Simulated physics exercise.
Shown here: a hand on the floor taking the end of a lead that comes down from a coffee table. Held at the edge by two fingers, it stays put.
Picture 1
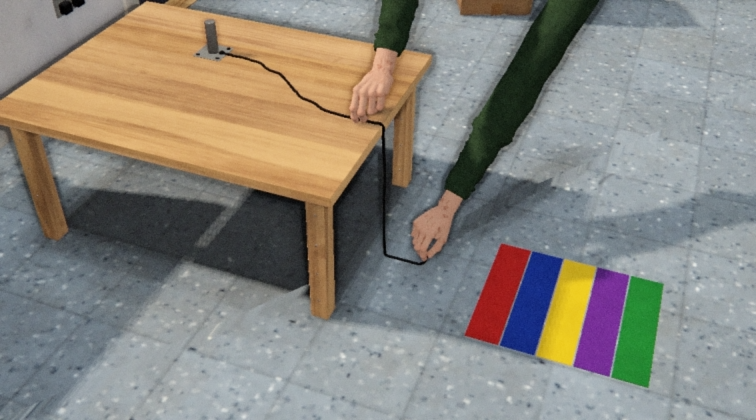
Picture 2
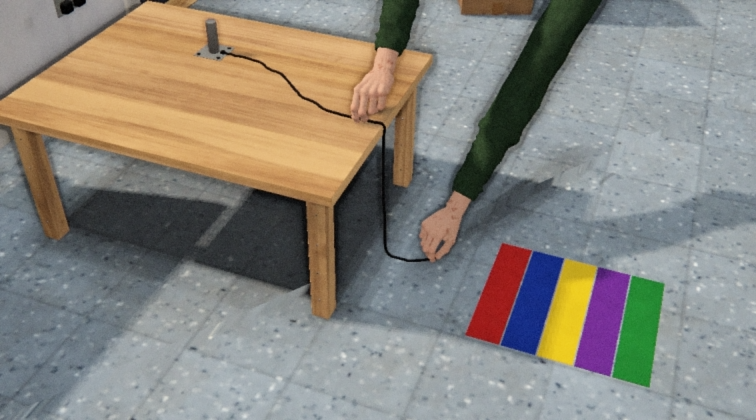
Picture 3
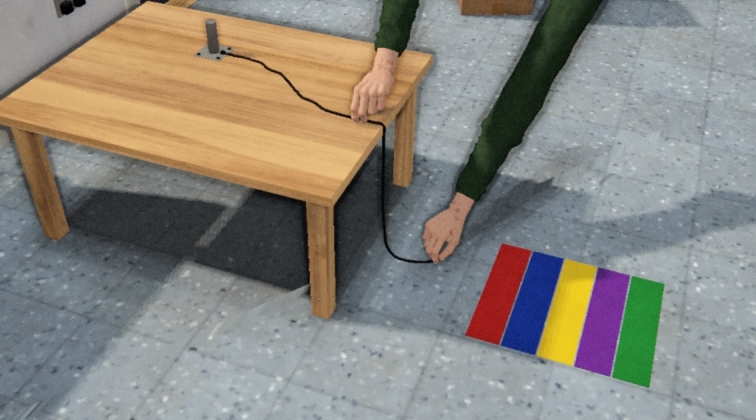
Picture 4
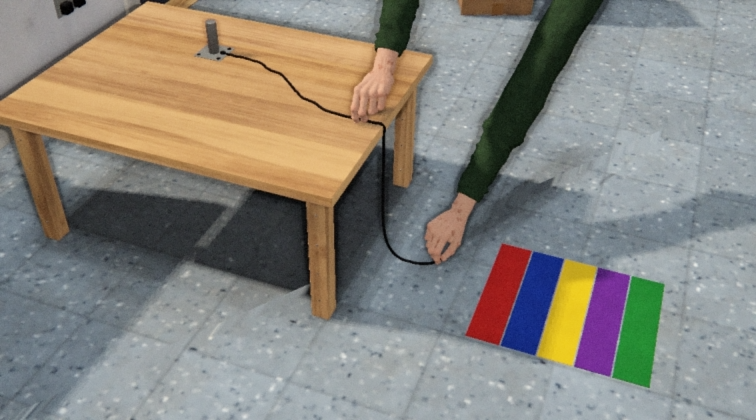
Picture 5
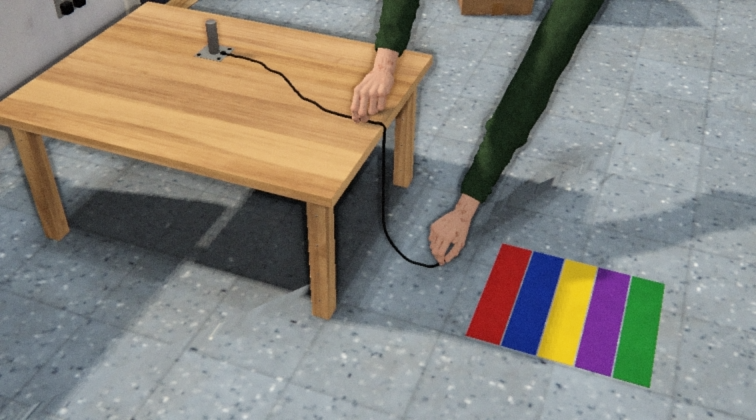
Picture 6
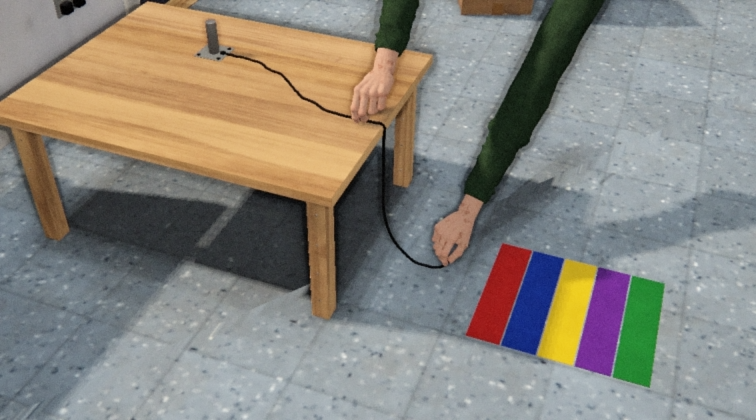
A hand in a dark green sleeve holds the end of a black lead on a speckled grey floor, seen from above at an angle. The lead runs from a small grey post on a wooden coffee table, under another hand's fingers at the edge, with red, blue, yellow, purple and green stripes at right. The lower hand slides the end slightly right, while the camera stays still.
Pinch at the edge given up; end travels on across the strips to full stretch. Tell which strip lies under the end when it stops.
The blue strip.
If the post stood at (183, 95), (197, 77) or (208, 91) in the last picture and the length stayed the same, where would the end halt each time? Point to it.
Places per try: (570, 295); (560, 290); (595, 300).
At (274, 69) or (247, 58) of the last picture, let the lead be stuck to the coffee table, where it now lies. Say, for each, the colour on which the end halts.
First try blue, second try blue.
A little later, end near (486, 271); short of the strips.
Next, end near (520, 280); over red.
When it is tight, end near (540, 285); over blue. It gets as far as the blue strip.
